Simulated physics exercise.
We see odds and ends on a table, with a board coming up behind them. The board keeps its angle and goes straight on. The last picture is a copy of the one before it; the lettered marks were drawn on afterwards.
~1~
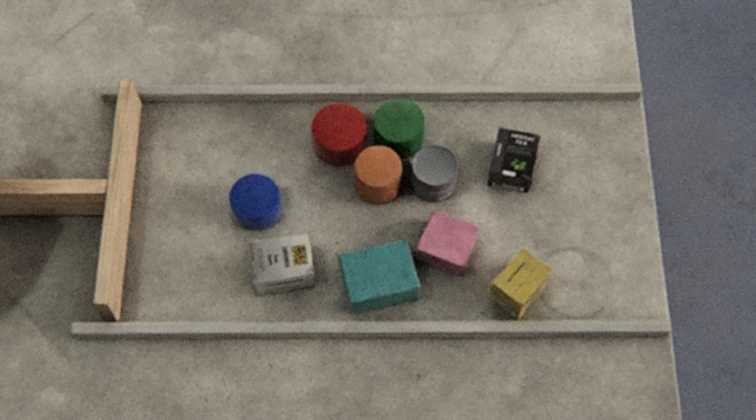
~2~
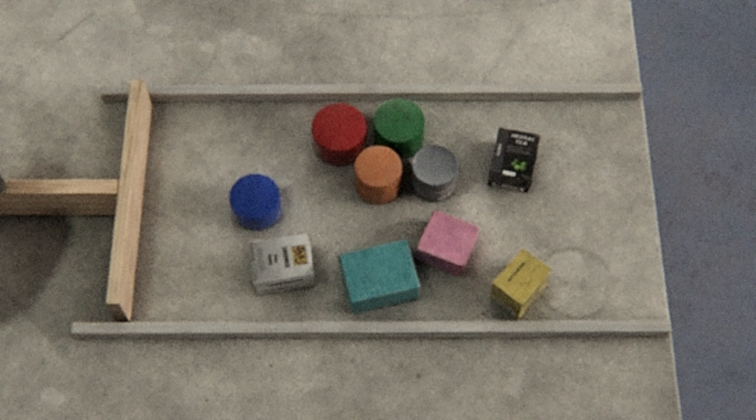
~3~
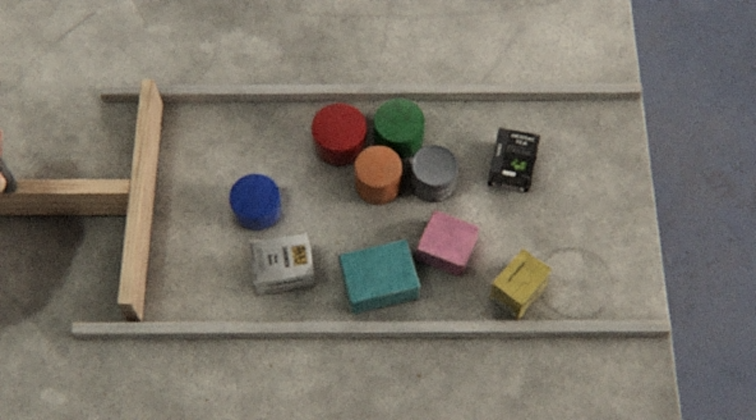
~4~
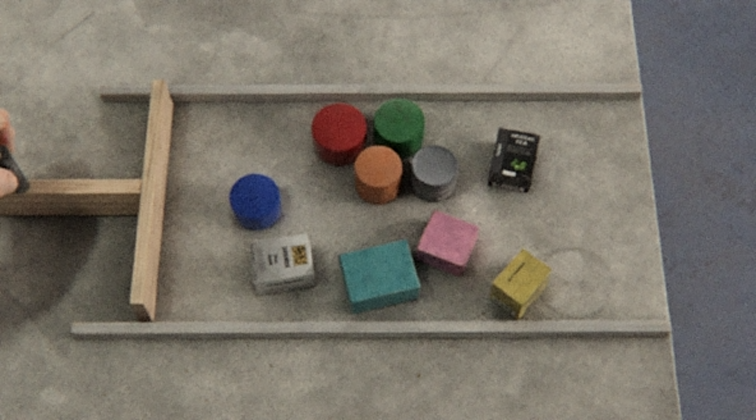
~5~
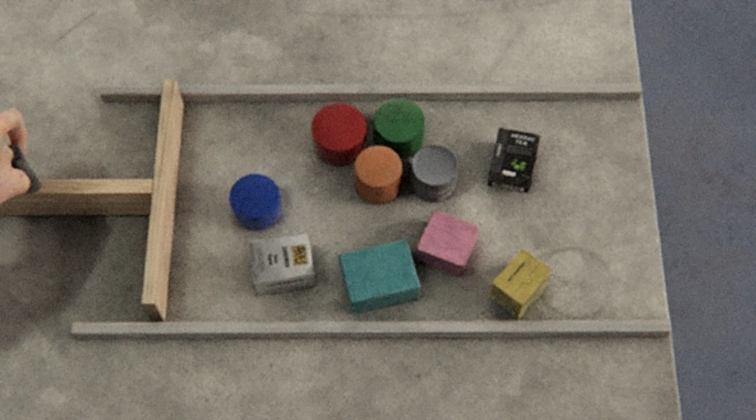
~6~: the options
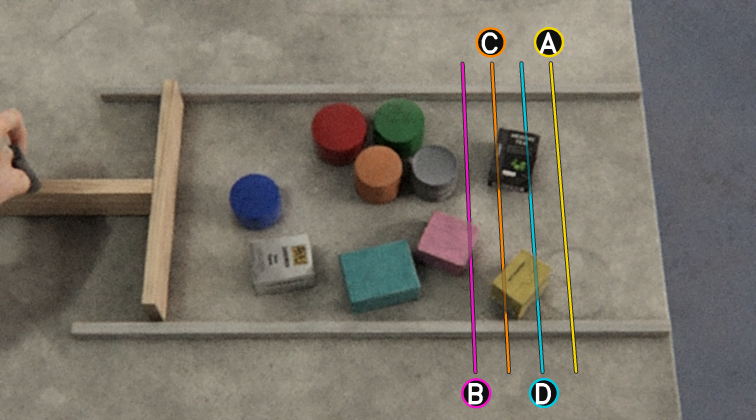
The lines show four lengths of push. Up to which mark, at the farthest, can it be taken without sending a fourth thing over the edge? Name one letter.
Up to line A.
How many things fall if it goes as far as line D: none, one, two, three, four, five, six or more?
By then, one.
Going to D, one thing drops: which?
It is the yellow packet.
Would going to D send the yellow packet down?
Yes.
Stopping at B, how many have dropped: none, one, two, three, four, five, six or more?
By then, none.
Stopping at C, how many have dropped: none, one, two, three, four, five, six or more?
The count is none.
On the copy, A at (563, 207); B at (469, 208); C at (500, 208); D at (531, 207).
On A. First, board (304, 185); turquoise block (408, 286); white packet (343, 271).
Then, board (451, 185); yellow packet (612, 281); black packet (563, 156).
Finally, board (563, 184); yellow packet over the edge; black packet over the edge; two fallen.
By contrast, B is within the limit but short; C is within the limit but short; D is within the limit but short.
